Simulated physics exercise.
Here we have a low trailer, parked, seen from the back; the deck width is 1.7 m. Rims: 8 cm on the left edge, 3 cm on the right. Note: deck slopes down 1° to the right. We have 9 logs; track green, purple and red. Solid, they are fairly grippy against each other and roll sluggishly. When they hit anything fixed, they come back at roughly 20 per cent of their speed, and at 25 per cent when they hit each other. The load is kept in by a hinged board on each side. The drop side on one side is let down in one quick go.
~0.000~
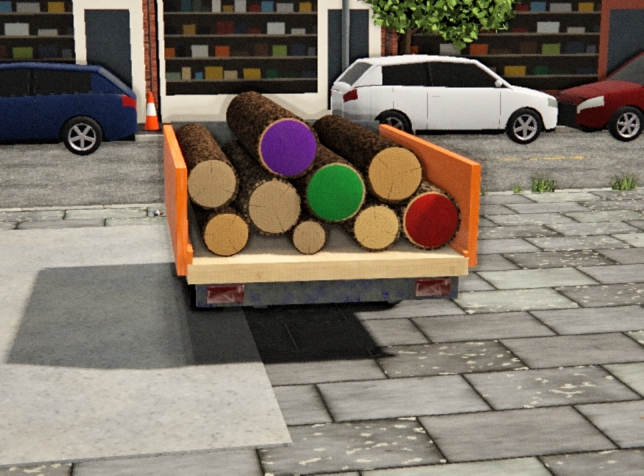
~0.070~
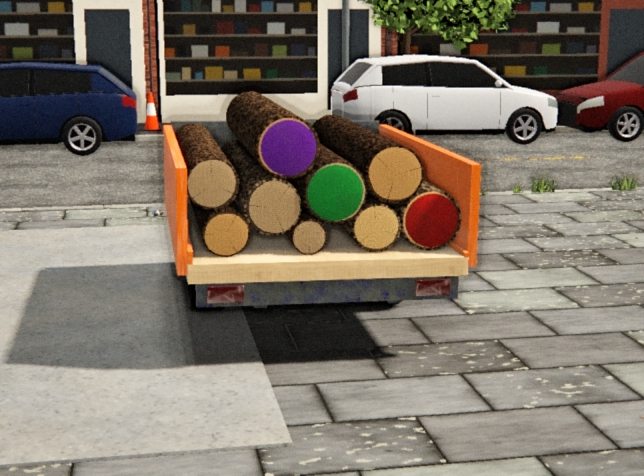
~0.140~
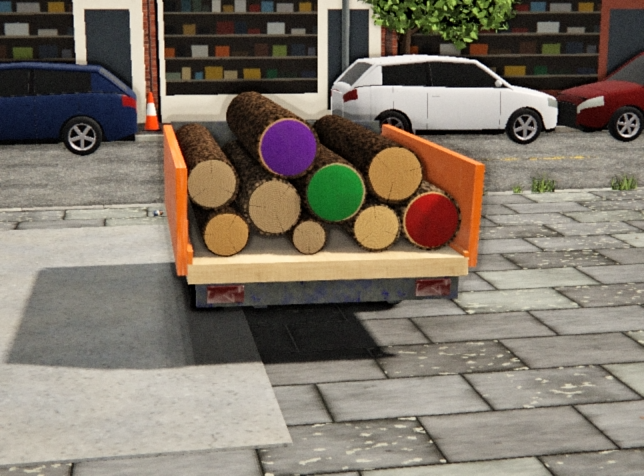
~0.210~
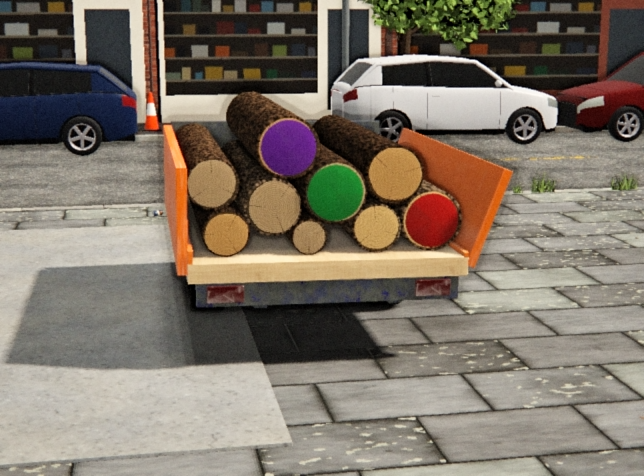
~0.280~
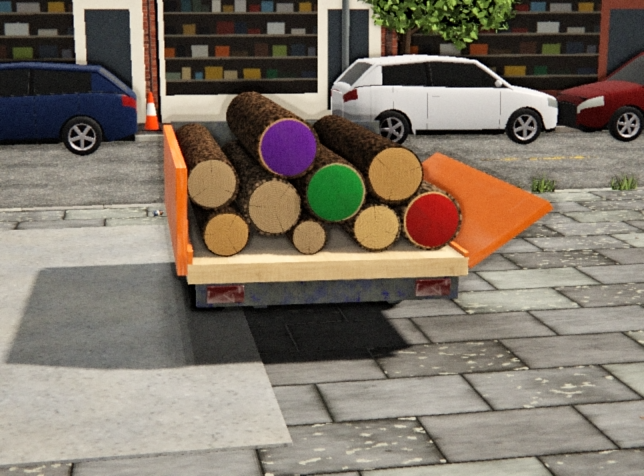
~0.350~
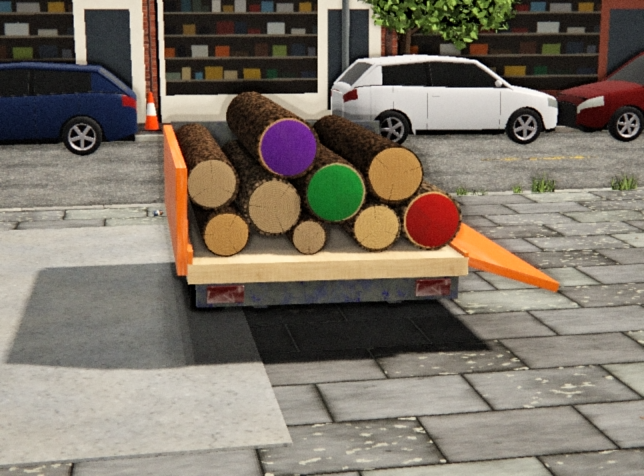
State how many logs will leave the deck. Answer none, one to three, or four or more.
The answer is none.
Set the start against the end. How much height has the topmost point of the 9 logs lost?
Comparing start and end, it's lower by about 0 cm.
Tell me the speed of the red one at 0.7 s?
Reading: Roughly 0.0 m/s.
By 0.7 s, green is up on others, 80 cm from the right edge; purple is up on others, 60 cm from the left edge; red is on the deck, 20 cm from the right edge; 0 of 9 are off.
Finally (1.1 s), green is up on others, 80 cm from the right edge; purple is up on others, 60 cm from the left edge; red is on the deck, 20 cm from the right edge; 0 of 9 are off.
